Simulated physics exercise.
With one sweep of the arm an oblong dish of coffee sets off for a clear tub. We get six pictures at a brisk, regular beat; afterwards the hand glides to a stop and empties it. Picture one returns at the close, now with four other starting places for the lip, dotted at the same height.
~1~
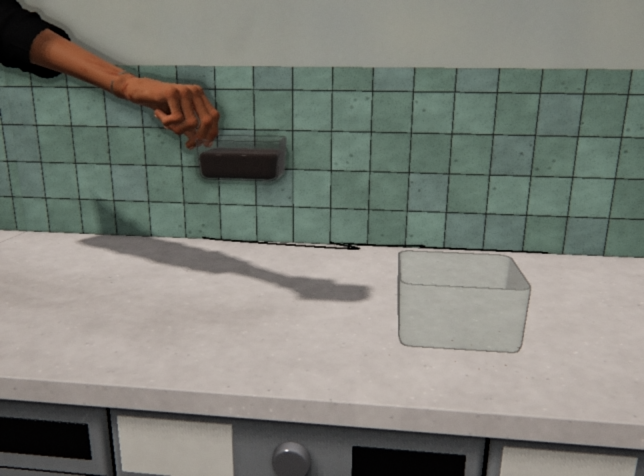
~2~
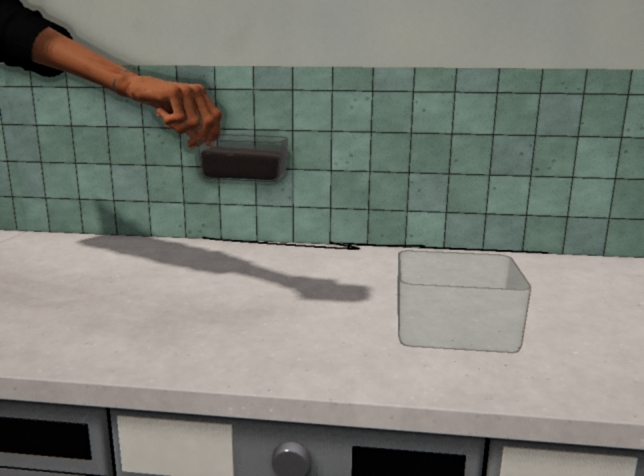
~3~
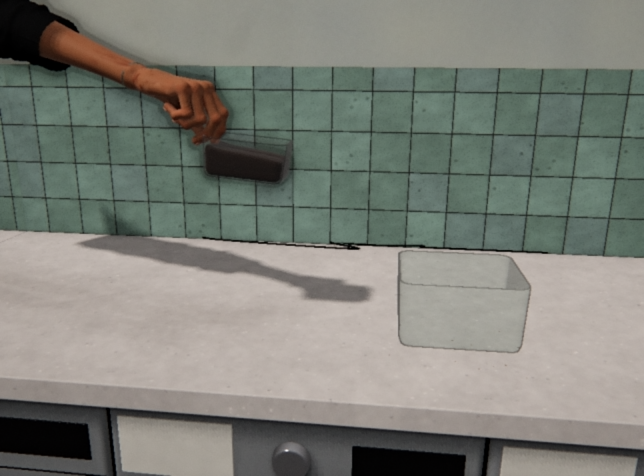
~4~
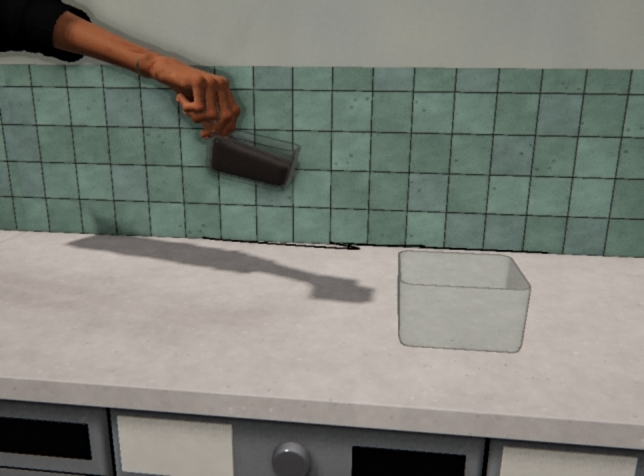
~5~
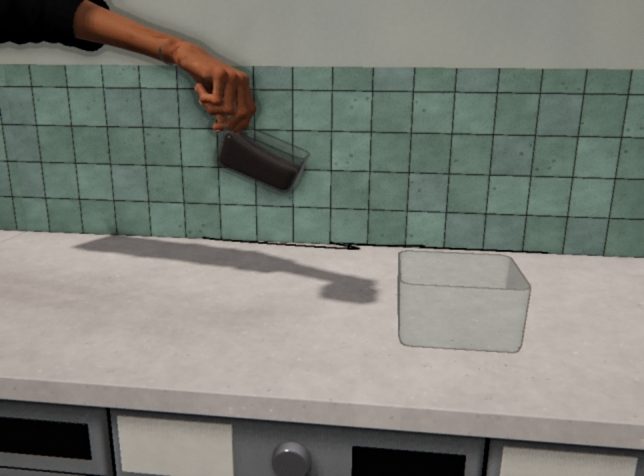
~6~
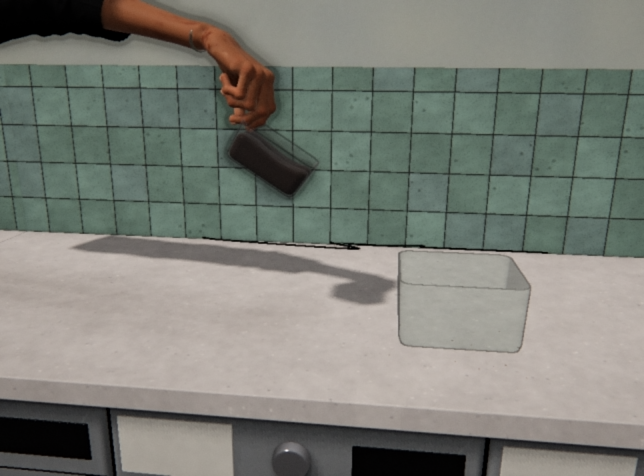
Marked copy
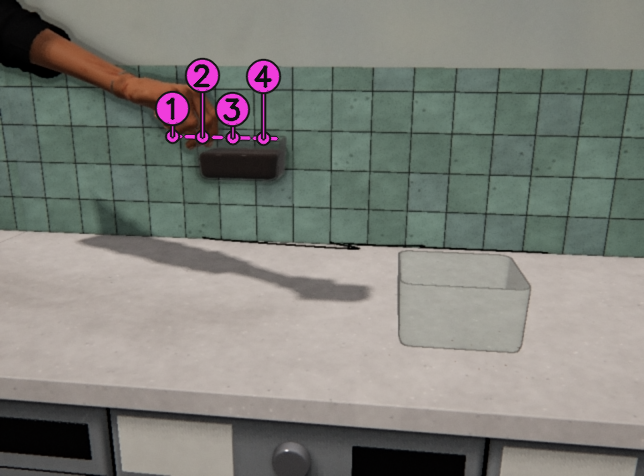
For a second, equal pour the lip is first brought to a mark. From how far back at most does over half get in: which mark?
That is spot 4.
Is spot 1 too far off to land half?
Yes.
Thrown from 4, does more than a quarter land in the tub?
Yes, it does.
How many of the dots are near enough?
One of them.
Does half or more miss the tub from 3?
Yes, that goes wrong.
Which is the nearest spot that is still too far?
The answer is 3.
On the marked copy, 1 at (172, 136); 2 at (202, 137); 3 at (232, 137); 4 at (263, 138).
For spot 1, about 0 % lands in the tub, 100 % falls short.
For spot 2, about 0 % lands in the tub, 97 % falls short and 3 % goes beside or beyond.
For spot 3, about 5 % lands in the tub, 89 % falls short and 6 % goes beside or beyond.
For spot 4, about 72 % lands in the tub, 22 % falls short and 6 % goes beside or beyond.
